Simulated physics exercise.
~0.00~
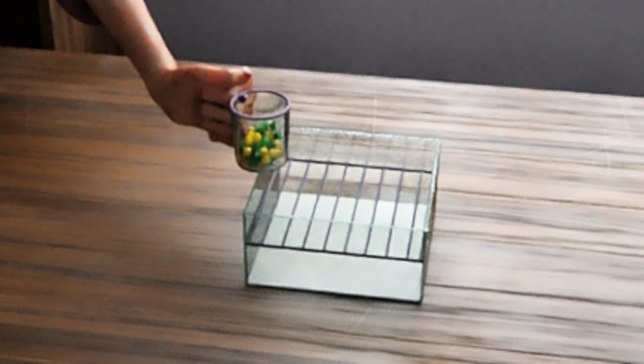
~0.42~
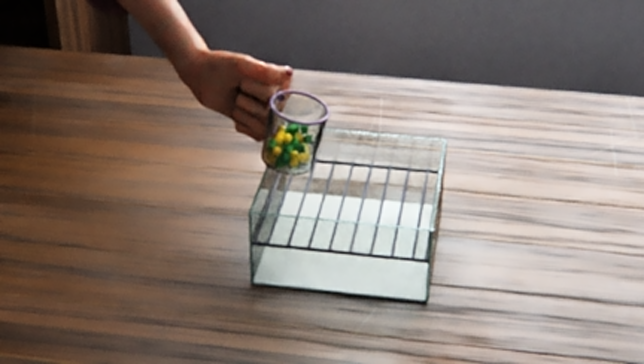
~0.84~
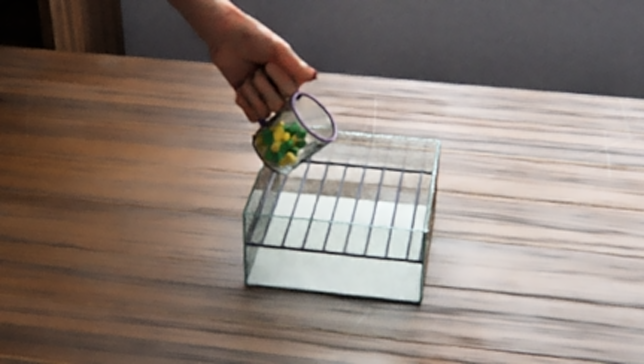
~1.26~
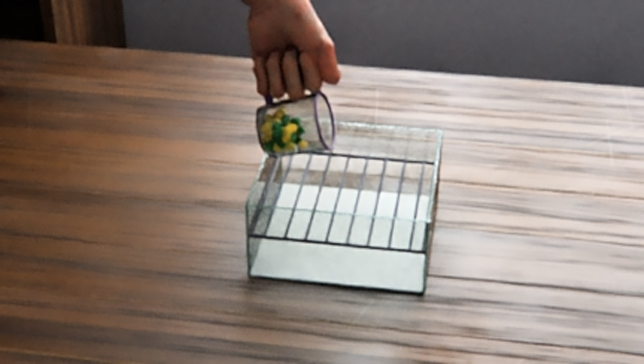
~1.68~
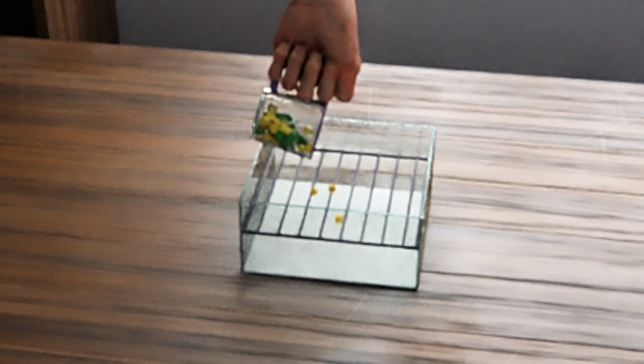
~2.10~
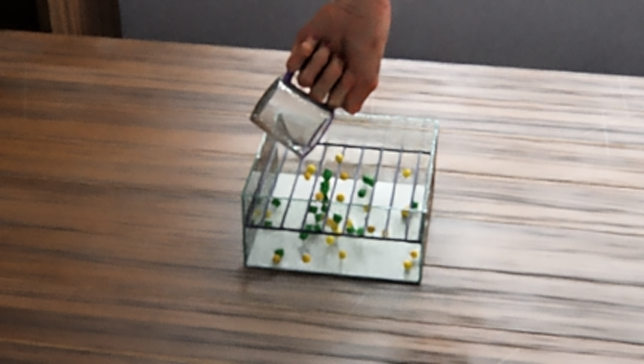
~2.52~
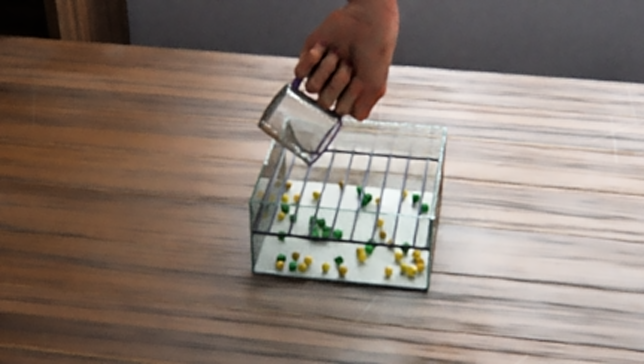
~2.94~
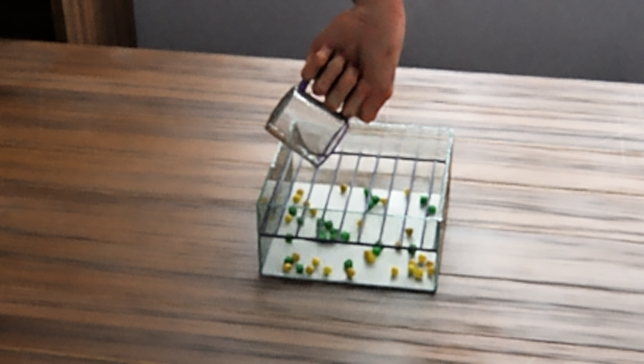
The clip opens with a hand holding a clear cup of small yellow and green pieces above a glass-sided box with a wire rack across it, on a wooden table. The hand moves the cup slightly right and tips it onto its side, the pieces still inside. A few yellow ones spill out first, then the rest tumble down in a rush as the cup turns mouth downward. Both colours drop between the wires and scatter below. By the end, the emptied cup hangs over the box, and all the yellow and green pieces lie under the rack.
